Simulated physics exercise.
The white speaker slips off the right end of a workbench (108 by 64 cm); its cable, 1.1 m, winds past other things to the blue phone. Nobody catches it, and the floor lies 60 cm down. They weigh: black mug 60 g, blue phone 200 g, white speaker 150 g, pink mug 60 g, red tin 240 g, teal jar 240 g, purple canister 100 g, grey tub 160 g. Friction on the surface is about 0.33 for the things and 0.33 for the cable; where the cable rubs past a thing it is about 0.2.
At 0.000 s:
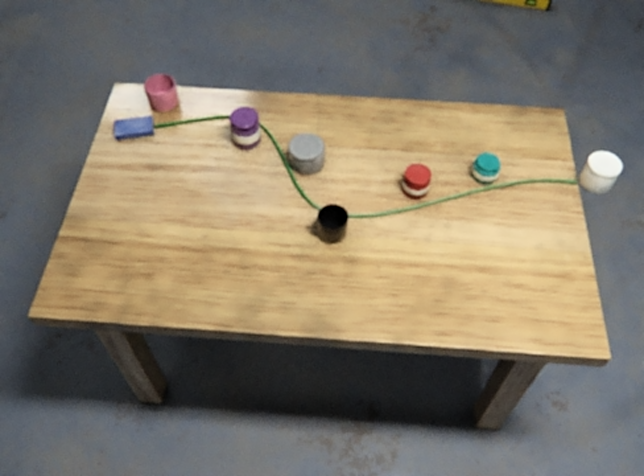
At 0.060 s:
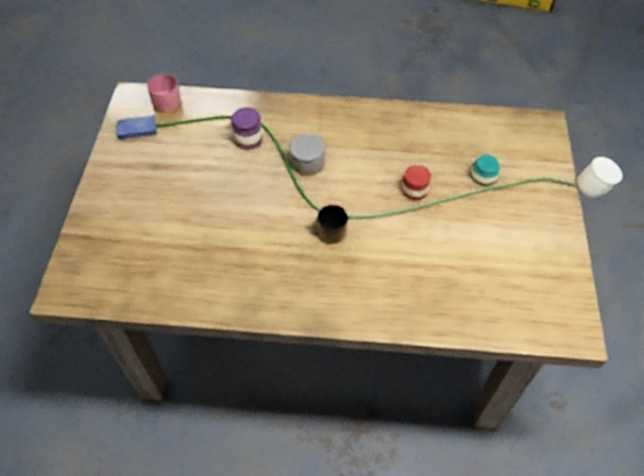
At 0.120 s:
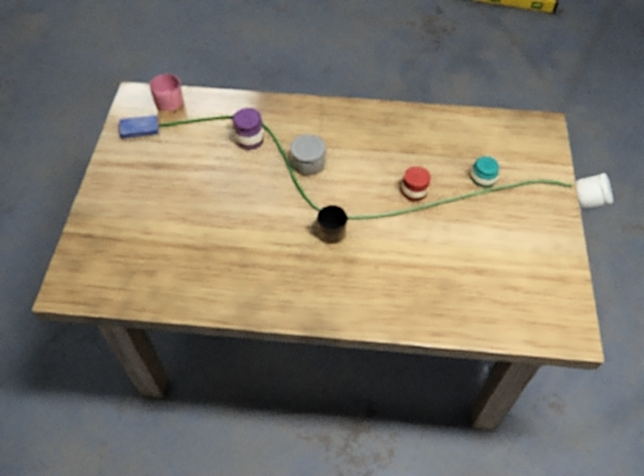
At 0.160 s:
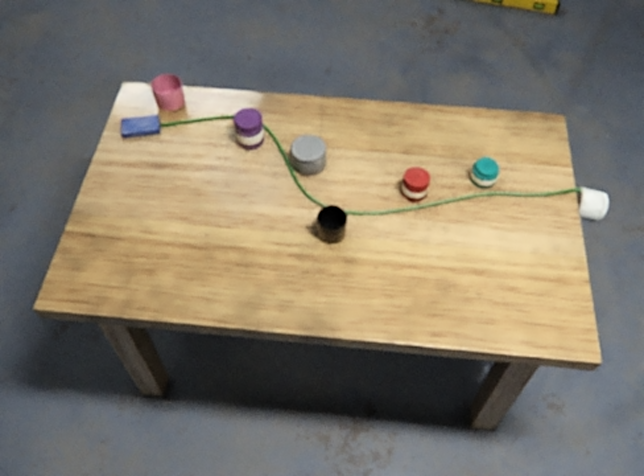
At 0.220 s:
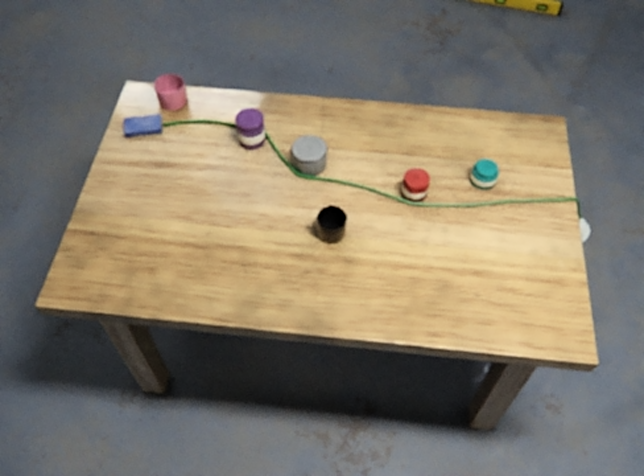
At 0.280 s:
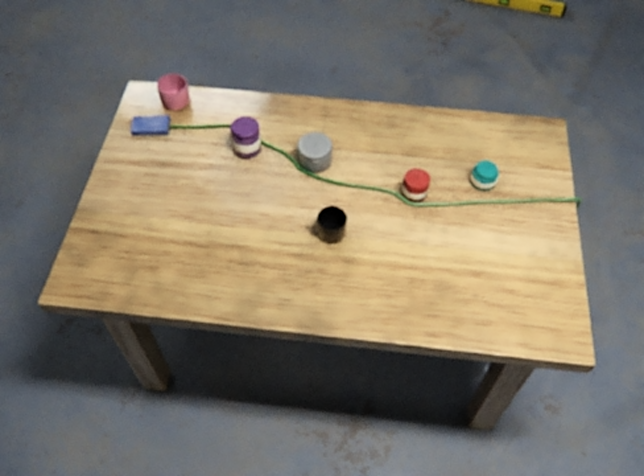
A light wooden table stands on a grey-blue floor, seen from above at an angle by a nearly still camera. A green cable runs from a blue block beside a pink mug, past a purple canister, grey tub, black mug, red tin and teal jar, to a white cup-shaped object at the right edge. The white object tips and sinks out of sight beyond the edge, pulling the cable straighter and nudging the block, canister and tub slightly.
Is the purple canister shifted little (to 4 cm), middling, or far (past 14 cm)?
Verdict: The purple canister slides into the middle band.
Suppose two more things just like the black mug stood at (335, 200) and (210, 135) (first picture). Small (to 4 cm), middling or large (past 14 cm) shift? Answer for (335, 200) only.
There: Large.
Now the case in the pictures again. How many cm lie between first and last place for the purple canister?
Purple canister 10 cm.
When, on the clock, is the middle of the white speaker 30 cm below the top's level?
That is: 1.05 s.
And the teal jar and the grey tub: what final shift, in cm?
About: Teal jar 0 cm, grey tub 2 cm.
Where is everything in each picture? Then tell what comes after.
In the first picture, shows, purple canister (244, 116); cable runs through (532, 181) (435, 202) (278, 148) (204, 119).
In the second picture, shows, white speaker (604, 169); cable runs through (530, 181) (206, 118).
In the third picture, shows, white speaker (595, 192); cable runs through (529, 182) (208, 118).
In the fourth picture, shows, white speaker (588, 205); cable runs through (541, 194) (209, 118).
In the fifth picture, shows, white speaker (571, 228); cable runs through (572, 199) (370, 189) (211, 121).
In the sixth picture, shows, purple canister (244, 126); cable runs through (578, 204) (483, 202) (385, 190) (294, 163) (218, 126).
After 0.5 s, the cable's tail end at (182, 136); purple canister 10 cm off its start, white speaker over the edge, blue phone 5 cm off its start.
After 0.7 s, the cable's tail end at (190, 139); purple canister 10 cm off its start, blue phone 7 cm off its start, white speaker over the edge.
After 1.0 s, the cable's tail end at (205, 143); purple canister 10 cm off its start at (229, 149), blue phone 11 cm off its start at (186, 134), white speaker over the edge.
After 1.2 s, the cable's tail end at (217, 147); purple canister 10 cm off its start, blue phone 14 cm off its start, white speaker over the edge.
After 2.4 s, the cable's tail end at (225, 149); purple canister 10 cm off its start at (229, 149), blue phone 16 cm off its start at (206, 140), white speaker over the edge, grey tub 3 cm off its start at (319, 142).
